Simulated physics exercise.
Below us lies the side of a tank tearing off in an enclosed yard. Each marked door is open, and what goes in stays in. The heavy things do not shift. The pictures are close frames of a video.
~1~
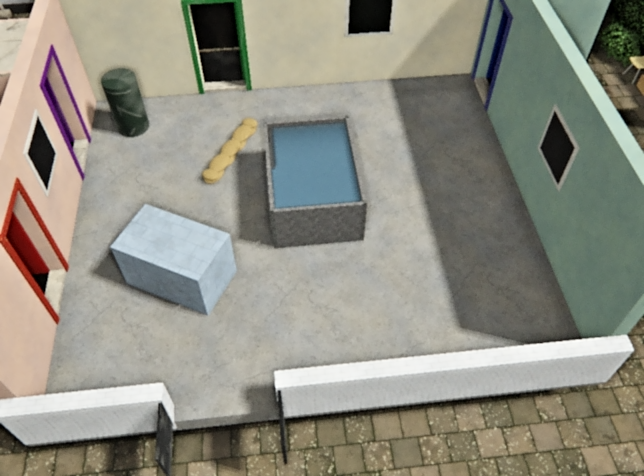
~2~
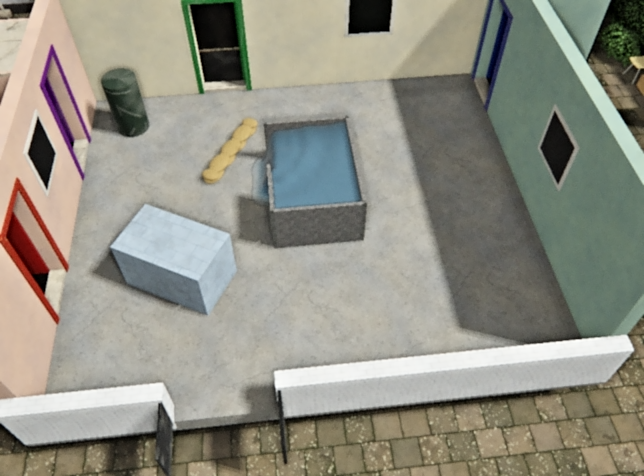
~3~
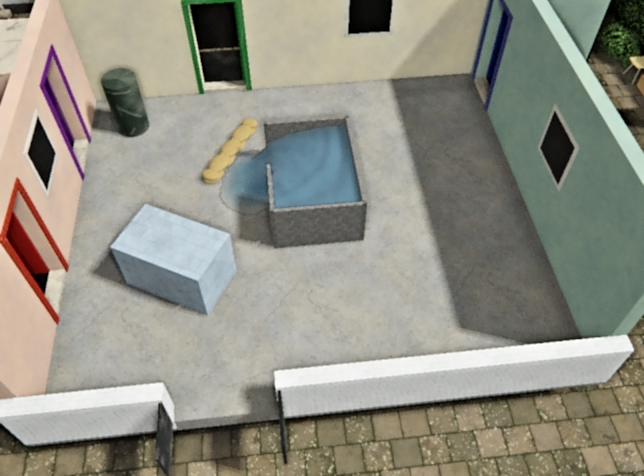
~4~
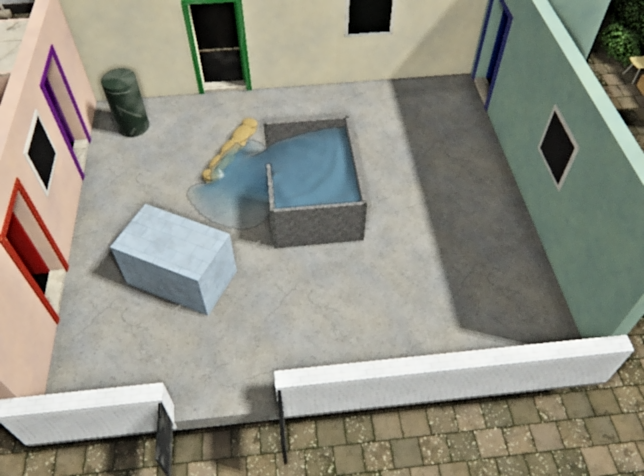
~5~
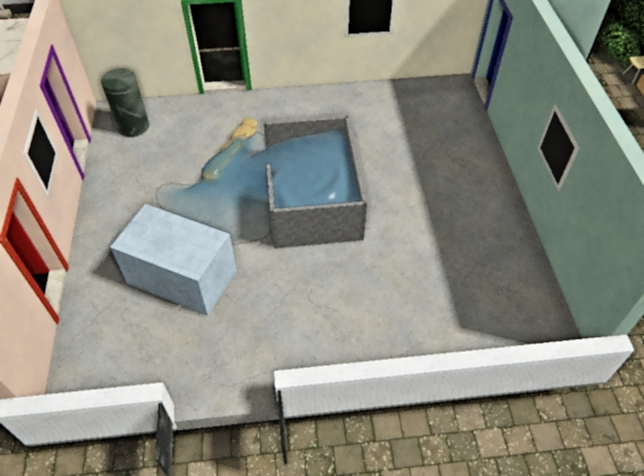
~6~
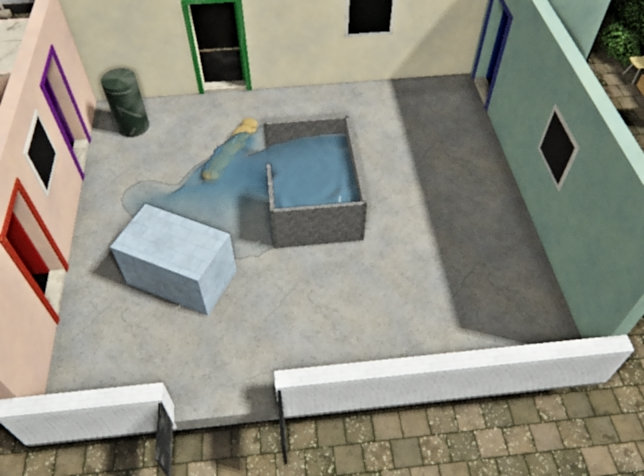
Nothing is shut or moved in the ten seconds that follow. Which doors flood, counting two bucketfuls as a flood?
One by one: The green door holds within the limit; the purple door floods; the red door floods; the blue door holds within the limit.
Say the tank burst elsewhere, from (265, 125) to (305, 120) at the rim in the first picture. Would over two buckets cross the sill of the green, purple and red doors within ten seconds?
My reading: Green door goes over, purple door is under, red door is under.
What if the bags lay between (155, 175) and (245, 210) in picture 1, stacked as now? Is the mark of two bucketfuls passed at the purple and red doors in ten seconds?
My reading: The purple one lets more in; the red one takes less.
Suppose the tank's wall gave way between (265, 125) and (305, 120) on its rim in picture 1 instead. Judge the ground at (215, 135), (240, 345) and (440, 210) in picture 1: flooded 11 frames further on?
As listed: Covered, free of water, free of water.
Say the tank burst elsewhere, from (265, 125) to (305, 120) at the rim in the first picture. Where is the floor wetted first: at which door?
First comes the green one.
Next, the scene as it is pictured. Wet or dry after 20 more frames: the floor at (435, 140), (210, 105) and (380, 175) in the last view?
In that order: Dry, awash, not flooded.
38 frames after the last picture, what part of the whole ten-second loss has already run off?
About 70 per cent.
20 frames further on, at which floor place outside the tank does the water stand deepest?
Around (226, 175).
A moment on, water covers 25 % of the floor; the green door not reached, the purple door not reached, the red door wet at the sill, nothing in, the blue door not reached.
Next, water covers 35 % of the floor; the green door under two buckets in, the purple door under two buckets in, the red door under two buckets in, the blue door not reached.
Then, water covers 45 % of the floor; the green door under two buckets in, the purple door over two buckets in, the red door over two buckets in, the blue door not reached.
Later, water covers 70 % of the floor; the green door under two buckets in, the purple door over two buckets in, the red door over two buckets in, the blue door wet at the sill, nothing in.
In the end, water covers 95 % of the floor; the green door under two buckets in, the purple door over two buckets in, the red door over two buckets in, the blue door wet at the sill, nothing in.
